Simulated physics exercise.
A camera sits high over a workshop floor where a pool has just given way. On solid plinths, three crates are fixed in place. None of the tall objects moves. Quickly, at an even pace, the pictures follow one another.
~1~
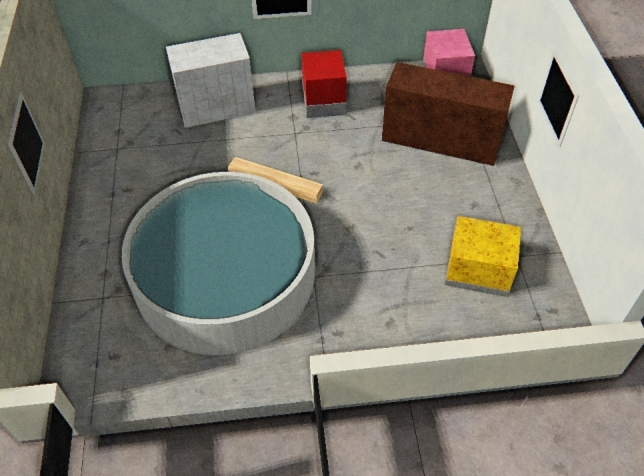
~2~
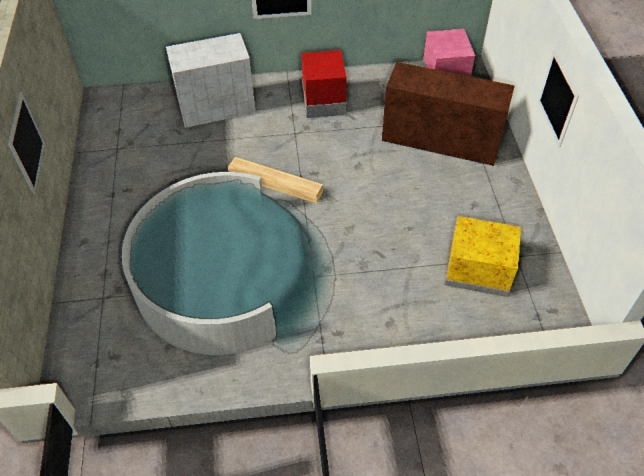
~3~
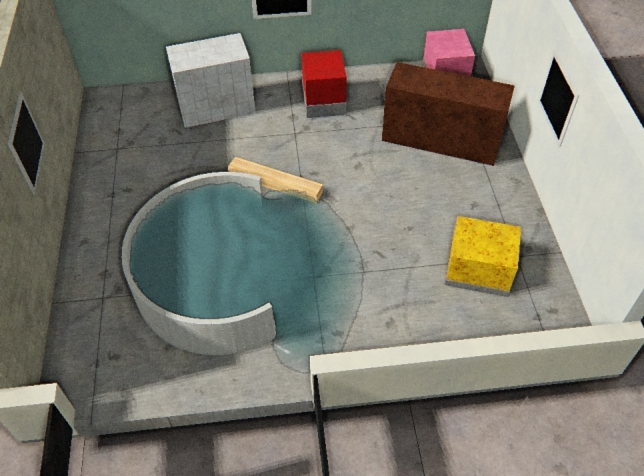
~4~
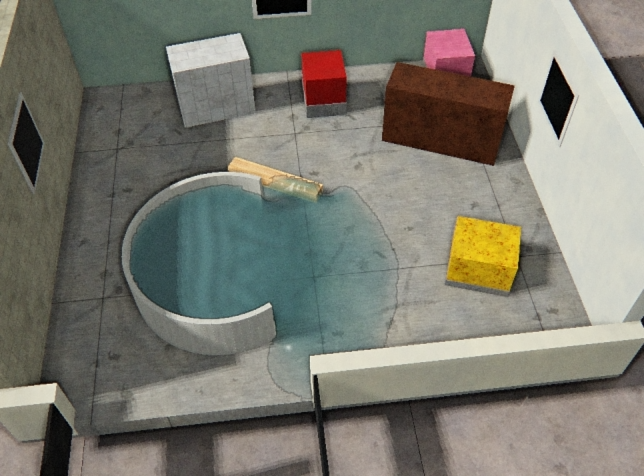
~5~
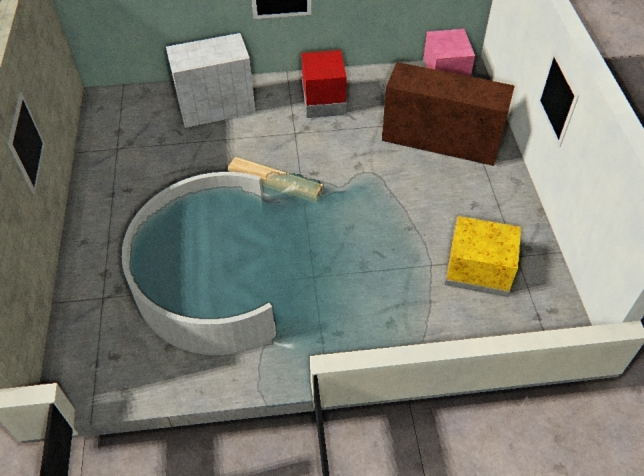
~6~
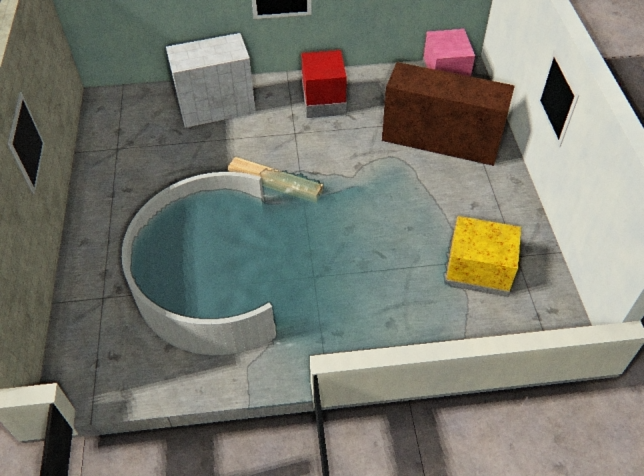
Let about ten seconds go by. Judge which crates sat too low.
The yellow crate was too low. The red crate was not too low. The pink crate was too low.
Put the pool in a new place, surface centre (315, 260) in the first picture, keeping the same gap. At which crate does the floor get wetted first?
I'd say the yellow one is first.
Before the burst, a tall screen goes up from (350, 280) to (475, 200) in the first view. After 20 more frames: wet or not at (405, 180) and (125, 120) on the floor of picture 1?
In order, I'd call them inundated and bare.
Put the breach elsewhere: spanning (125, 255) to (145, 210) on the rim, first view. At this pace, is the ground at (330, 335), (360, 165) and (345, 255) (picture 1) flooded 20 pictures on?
In sequence: Untouched, untouched, untouched.
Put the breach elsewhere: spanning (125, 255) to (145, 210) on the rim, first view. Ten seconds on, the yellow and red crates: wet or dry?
The yellow crate is not reached, the red crate is not reached.
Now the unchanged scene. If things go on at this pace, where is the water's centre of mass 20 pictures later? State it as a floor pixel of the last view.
Roughly (416, 233).
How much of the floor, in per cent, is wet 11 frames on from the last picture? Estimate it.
It works out to about 45 in a hundred.
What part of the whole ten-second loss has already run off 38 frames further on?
By then, close to 20 % of it.
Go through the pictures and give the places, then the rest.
In the first picture, still water in the pool at (219, 245).
In the second picture, the front is at (289, 348), out from the gap at (309, 258).
In the third picture, water pours out at (309, 259) and has run to a hidden place.
In the fourth picture, water pours out at (309, 261) and has run to a hidden place.
In the fifth picture, the front is at a hidden place, out from the gap at (309, 261).
In the sixth picture, water pours out at (309, 262) and has run to a hidden place.
A moment on, water covers 40 % of the floor; the yellow crate water round its plinth, the red crate not reached, the pink crate not reached.
Next, water covers 45 % of the floor; the yellow crate water round its plinth, the red crate water round its plinth, the pink crate not reached.
Then, water covers 55 % of the floor; the yellow crate water round its plinth, the red crate water round its plinth, the pink crate water round its plinth.
Later, water covers 80 % of the floor; the yellow crate water round its plinth, the red crate water round its plinth, the pink crate water round its plinth.
In the end, water covers 100 % of the floor; the yellow crate was topped, the red crate stayed above the water, the pink crate was topped.
